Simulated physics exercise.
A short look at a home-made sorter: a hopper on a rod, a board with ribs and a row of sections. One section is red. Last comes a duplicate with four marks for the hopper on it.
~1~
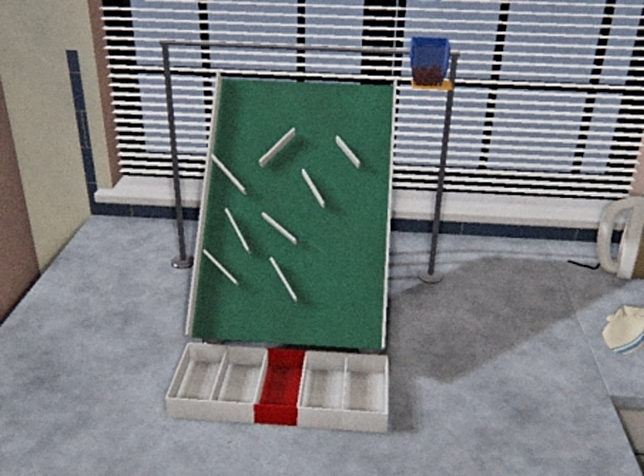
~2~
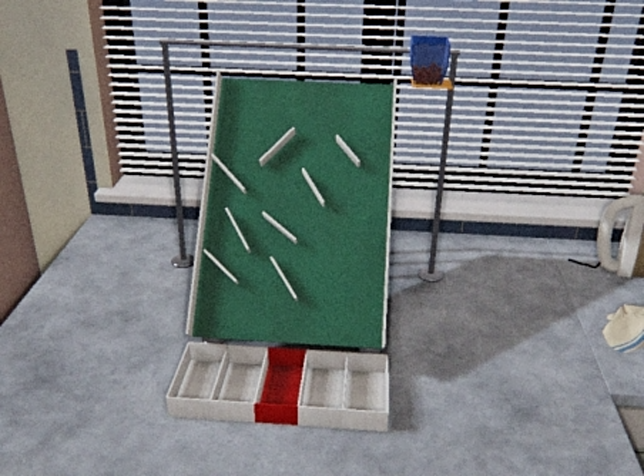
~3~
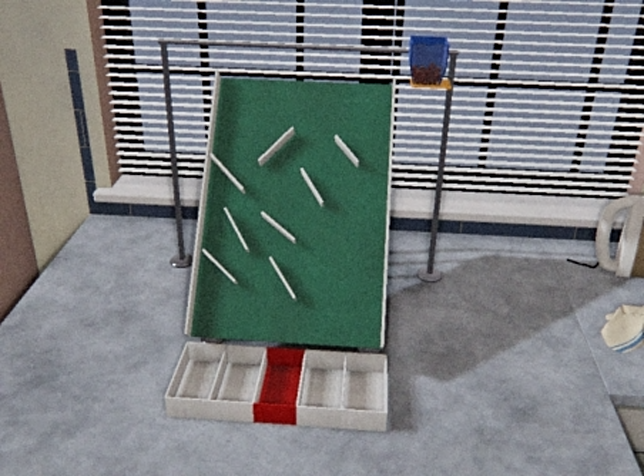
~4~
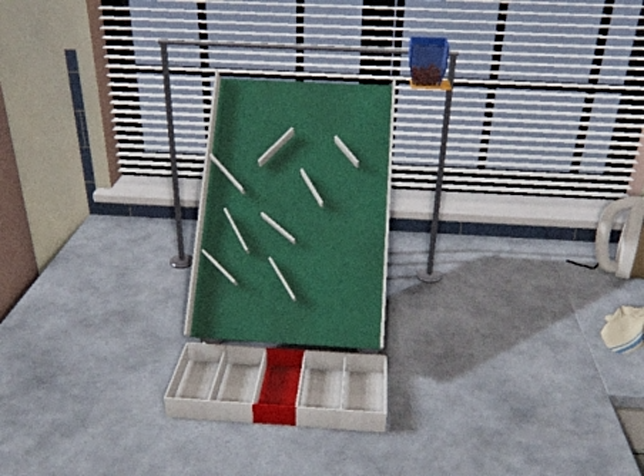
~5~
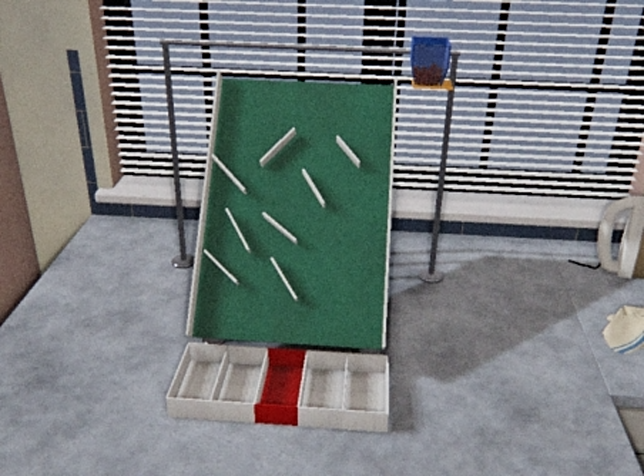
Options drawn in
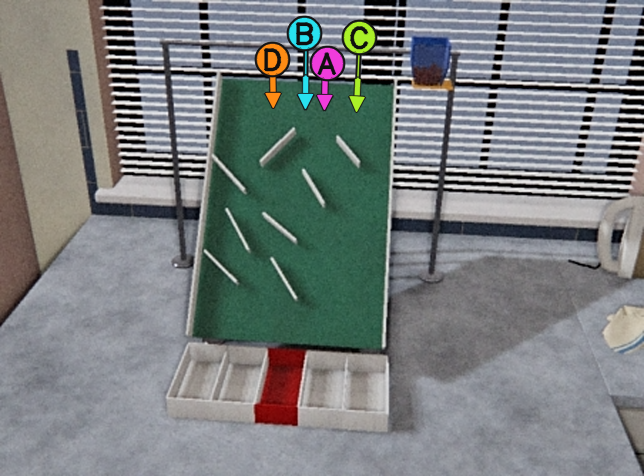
A green ribbed board stands above a row of sections, one red, and nothing moves.
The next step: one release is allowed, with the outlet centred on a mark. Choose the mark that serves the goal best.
Mark D does it best.
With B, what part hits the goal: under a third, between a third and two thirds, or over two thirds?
Mark B gives under a third.
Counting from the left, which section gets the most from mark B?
The fifth from the left.
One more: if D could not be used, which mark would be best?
That would be B.
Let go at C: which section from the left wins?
It is the fifth one.
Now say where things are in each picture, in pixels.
The first picture shows hopper at (428, 76), kidney beans, door shut.
The second picture shows ribs (260, 161) to (294, 127), (337, 135) to (359, 162), (212, 154) to (244, 189).
The third picture shows ribs (302, 168) to (322, 202), (225, 208) to (247, 249), (262, 212) to (294, 239).
The fourth picture shows ribs (202, 250) to (234, 282), (270, 258) to (294, 298).
The fifth picture shows red section at (276, 413), number 3 of 5 from the left.
On the marked copy, mark A meets the board at (324, 104); mark B meets the board at (305, 103); mark C meets the board at (356, 106); mark D meets the board at (273, 102).
Choosing A, a stray few in the red section, most in other sections, a small part held on the board, a stray few outside the box.
Choosing B, about a quarter in the red section, most in other sections, a stray few held on the board.
Choosing C, none in the red section, nearly all in other sections, a stray few outside the box.
Choosing D, about a third in the red section, about half in other sections, a small part held on the board.
